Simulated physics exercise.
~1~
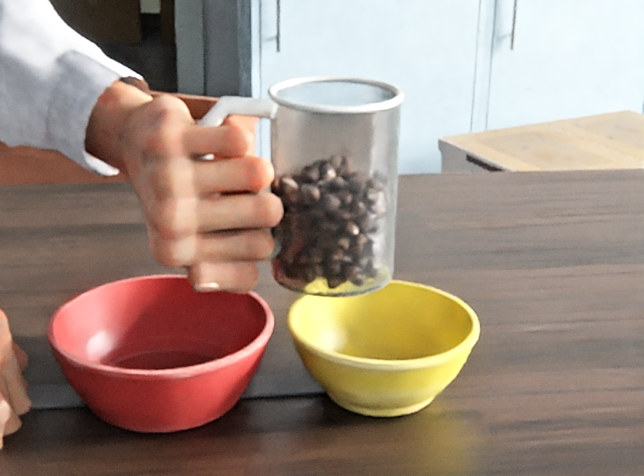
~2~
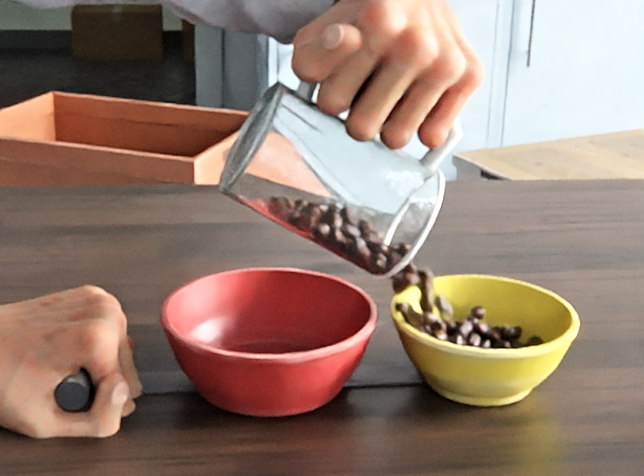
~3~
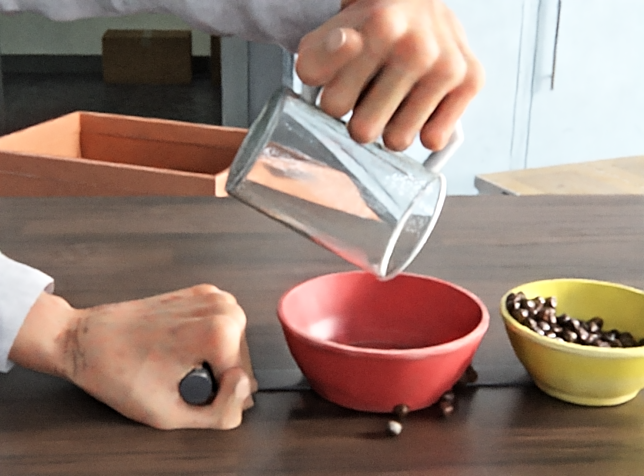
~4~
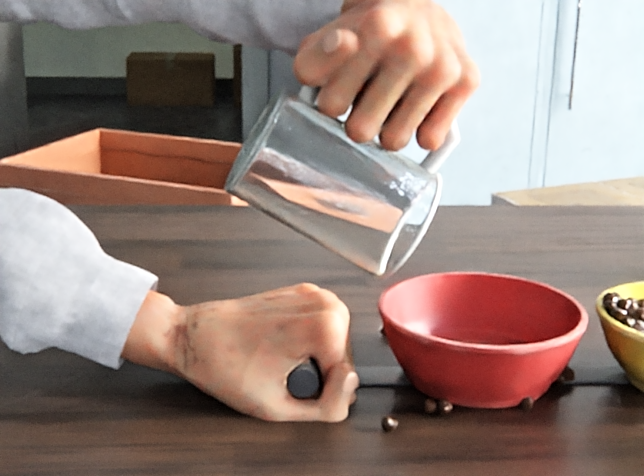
On a dark wooden table, one hand tips a clear cup of dark beans into a yellow bowl while the joined red and yellow bowls slide right, ending with the cup empty, the red bowl empty, most beans in the yellow bowl and a few scattered on the table.
